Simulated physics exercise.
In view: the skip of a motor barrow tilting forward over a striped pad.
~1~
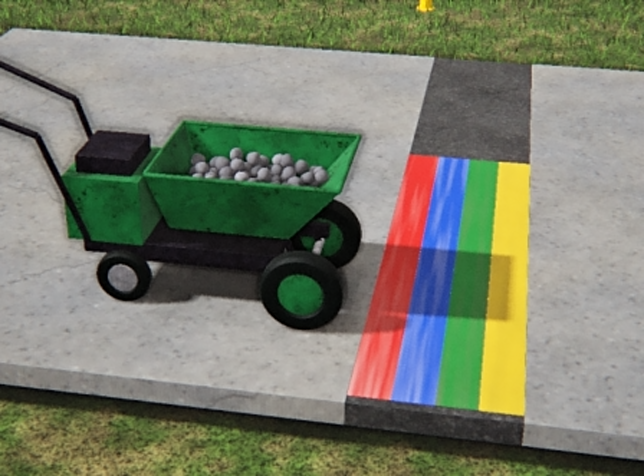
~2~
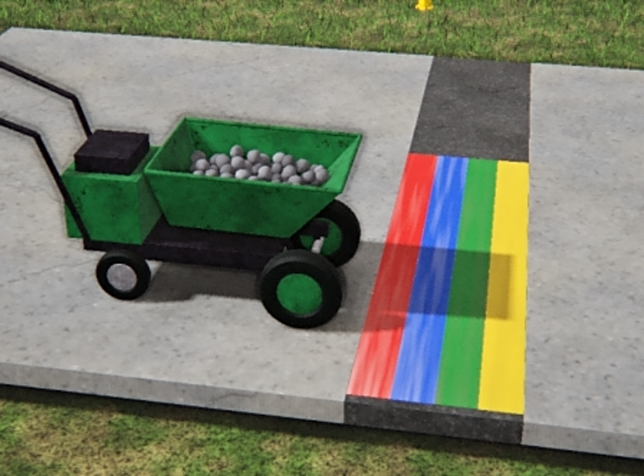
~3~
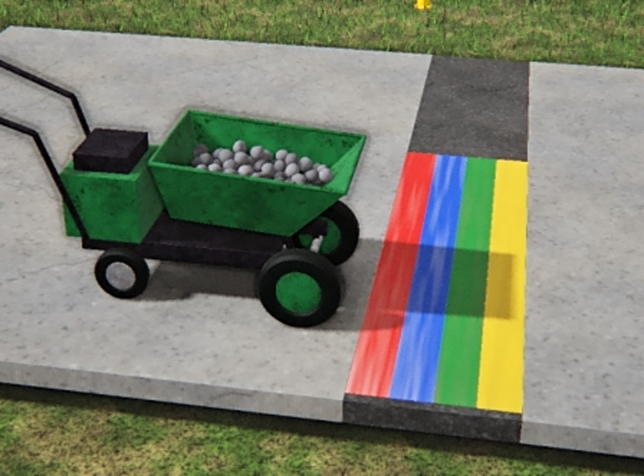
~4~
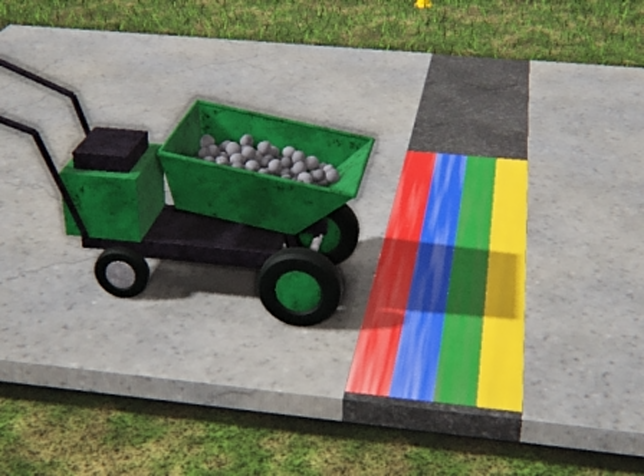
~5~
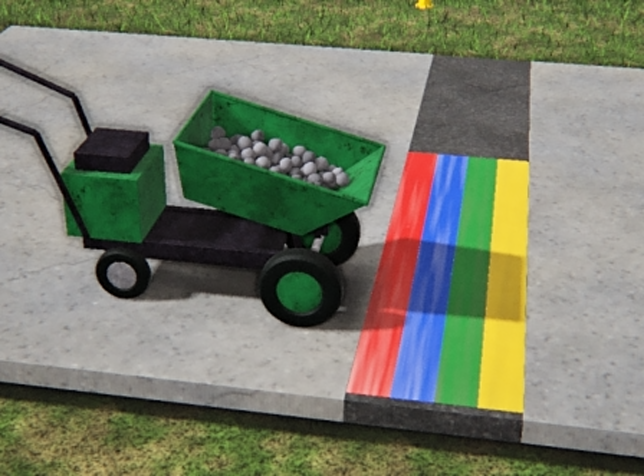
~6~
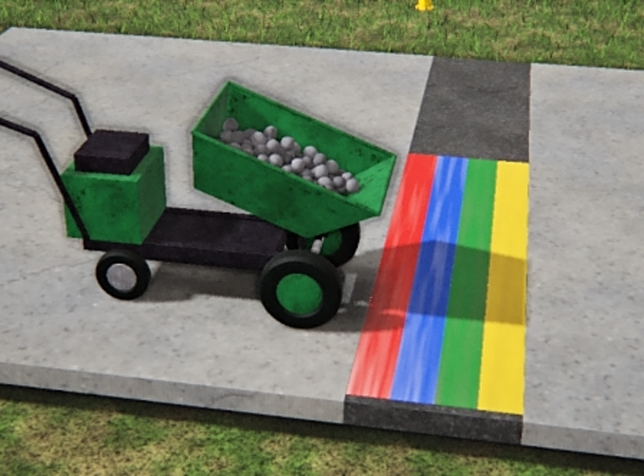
On a concrete path edged by grass, a green motor barrow full of grey cobbles stood beside a red, blue, green and yellow striped pad, and its skip slowly tilted forward, its back end rising.
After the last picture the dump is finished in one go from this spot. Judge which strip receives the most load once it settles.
The strip receiving the most is the green one.
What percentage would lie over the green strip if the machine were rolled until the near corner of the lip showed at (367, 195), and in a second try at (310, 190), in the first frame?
About 30 and 30 per cent.
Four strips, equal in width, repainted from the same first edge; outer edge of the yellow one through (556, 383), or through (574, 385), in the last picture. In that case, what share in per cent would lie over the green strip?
In order, 30 % and 30 %.
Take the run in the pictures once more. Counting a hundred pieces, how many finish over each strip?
Per cent of the load - red strip: 0, blue strip: 15, green strip: 35, yellow strip: 20.
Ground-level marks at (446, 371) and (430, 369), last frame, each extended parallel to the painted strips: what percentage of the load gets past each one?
In order: 70 percent, then 80 percent.
Just after the last frame, skip tipped steeply; every one in the skip.
A moment on, skip tipped right over; roughly two thirds in the skip; about a tenth over the blue strip; roughly a quarter over the green strip; just a few over the yellow strip.
Further on, skip tipped right over; about a tenth in the skip; roughly a quarter over the blue strip; roughly a third over the green strip; roughly a quarter over the yellow strip; about a tenth off the paint.
When it is over, skip tipped right over; about a tenth in the skip; not one over the red strip; roughly a quarter over the blue strip; roughly a third over the green strip; roughly a quarter over the yellow strip; about a tenth off the paint.
